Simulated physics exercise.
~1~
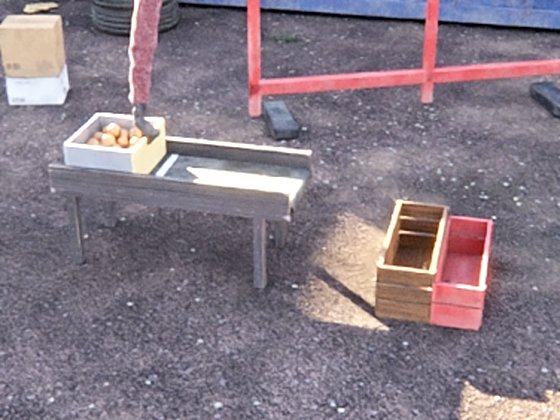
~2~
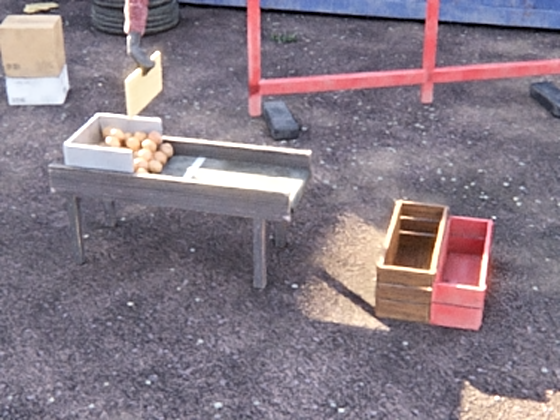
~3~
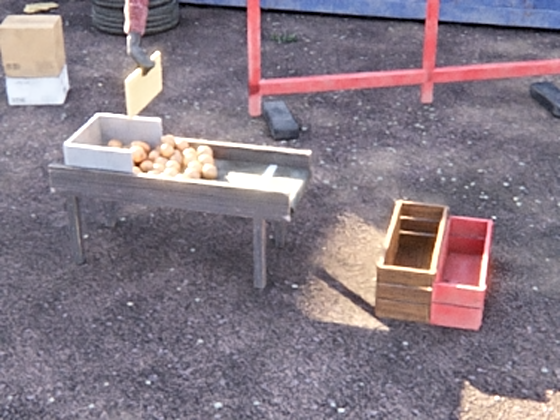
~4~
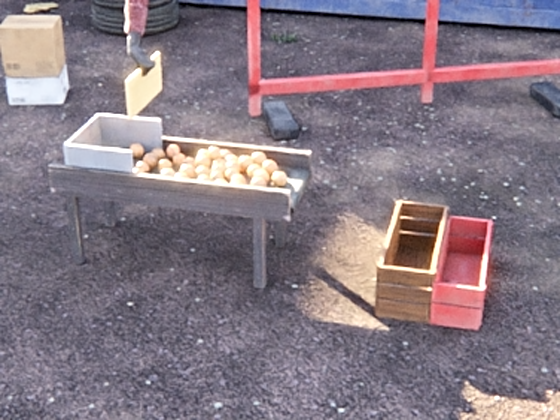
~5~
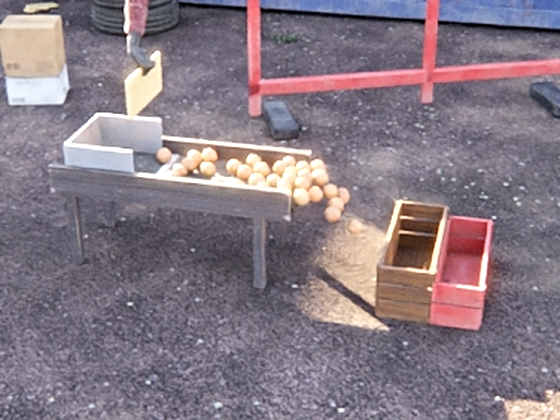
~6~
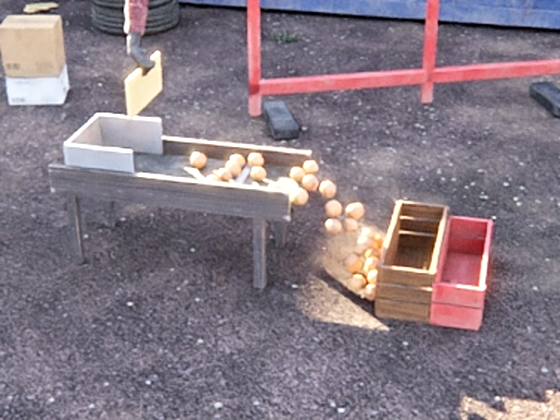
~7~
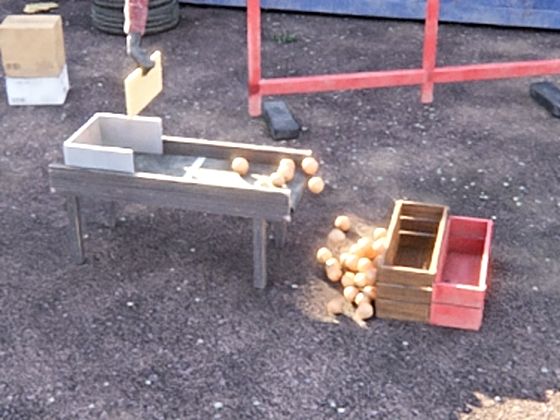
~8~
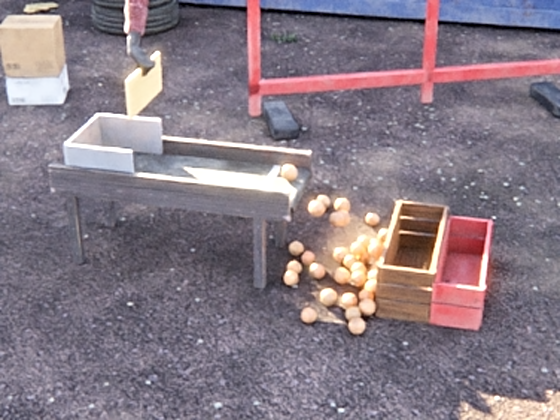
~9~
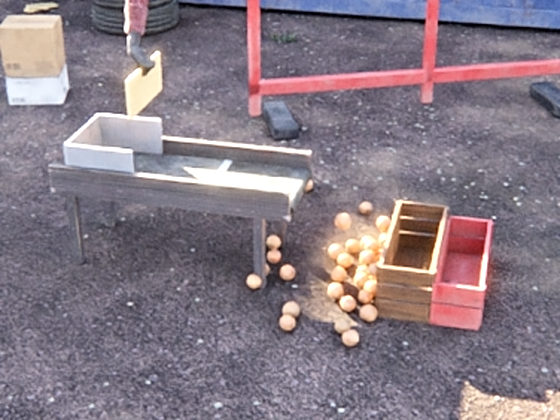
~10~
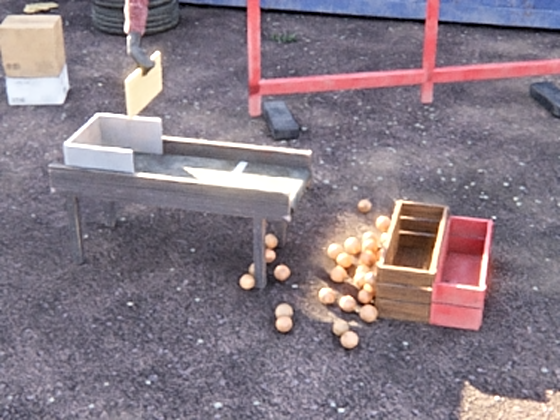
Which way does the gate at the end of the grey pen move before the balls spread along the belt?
The gate moves up, clear of the pen, and it stays raised there while the balls travel along the belt.
